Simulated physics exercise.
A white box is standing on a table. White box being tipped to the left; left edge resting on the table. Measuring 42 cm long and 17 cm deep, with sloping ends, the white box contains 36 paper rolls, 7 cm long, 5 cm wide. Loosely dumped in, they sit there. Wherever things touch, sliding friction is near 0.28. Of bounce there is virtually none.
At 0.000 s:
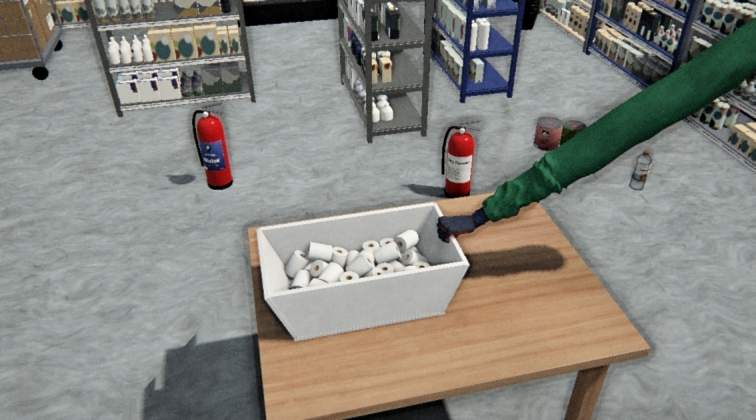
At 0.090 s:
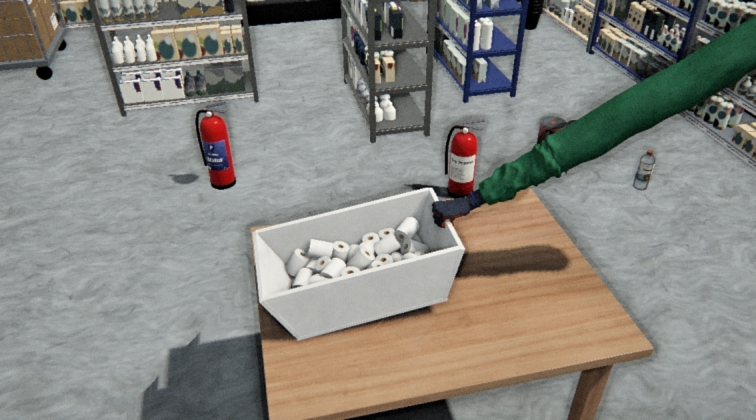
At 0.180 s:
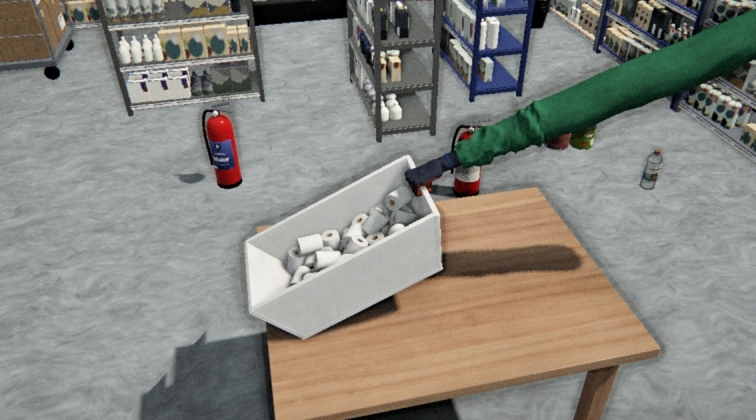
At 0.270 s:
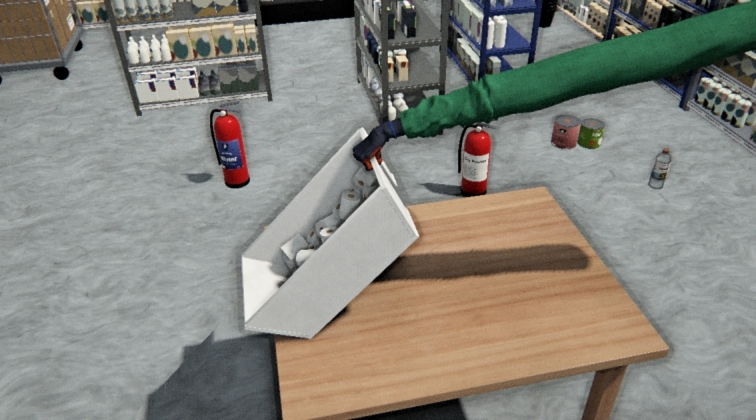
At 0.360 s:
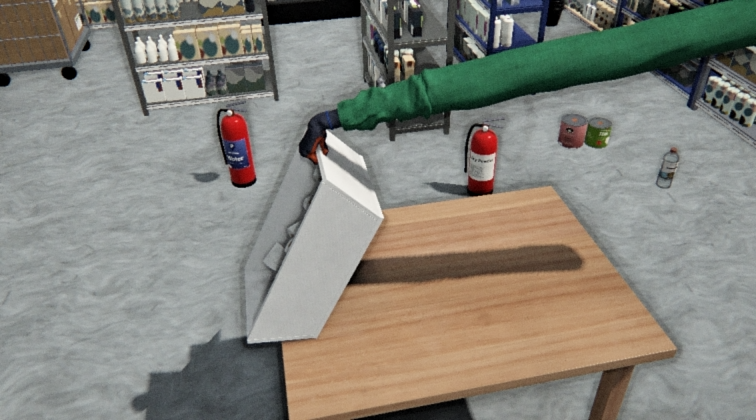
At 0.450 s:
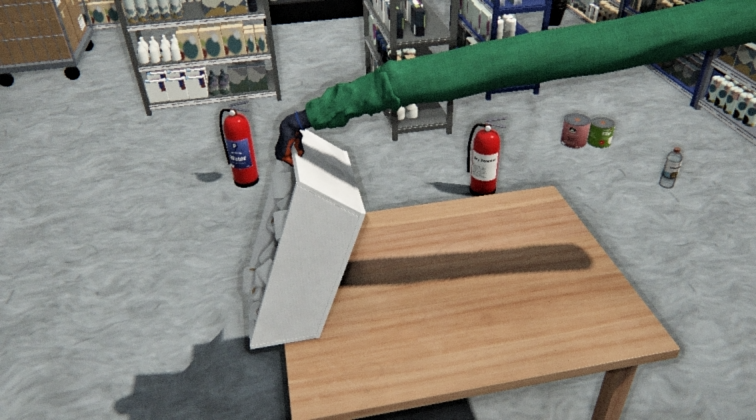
A green-sleeved arm tilting a white box of paper rolls steeply up onto its left edge on a wooden table.
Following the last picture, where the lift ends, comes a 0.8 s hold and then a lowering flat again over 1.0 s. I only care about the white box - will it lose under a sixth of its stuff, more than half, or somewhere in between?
Looks like the majority of the stuff is going to get out.
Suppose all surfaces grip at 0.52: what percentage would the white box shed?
White box 70 per cent.
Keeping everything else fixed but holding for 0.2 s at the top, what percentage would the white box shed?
In that case the white box sheds 60 percent of its load.
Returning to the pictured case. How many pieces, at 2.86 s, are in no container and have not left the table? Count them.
Roughly 0.
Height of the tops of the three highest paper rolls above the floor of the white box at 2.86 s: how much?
Some 6 cm.
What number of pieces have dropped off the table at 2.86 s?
Piece count: Some 25.
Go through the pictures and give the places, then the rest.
In the first frame (each is followed by its nearest rim corner in this view; the camera pans a little), white box, (269, 295); 0° from level; none out.
In the second frame, white box, (264, 298); 7° from level.
In the third frame, white box, (252, 309); 25° from level.
In the fourth frame, white box, (246, 324); 45° from level.
In the fifth frame, white box, (247, 338); 63° from level.
In the sixth frame, white box, (250, 344); 70° from level; none out.
After 0.83 s, tilt 70°; white box 14 in, 22 out.
After 1.32 s, tilt 69°; white box 13 in, 23 out.
After 1.99 s, tilt 12°; white box 12 in, 24 out.
Outcome (at 2.86 s), white box 12 in, 24 out. Asked share, 24 of 36, 67 per cent.
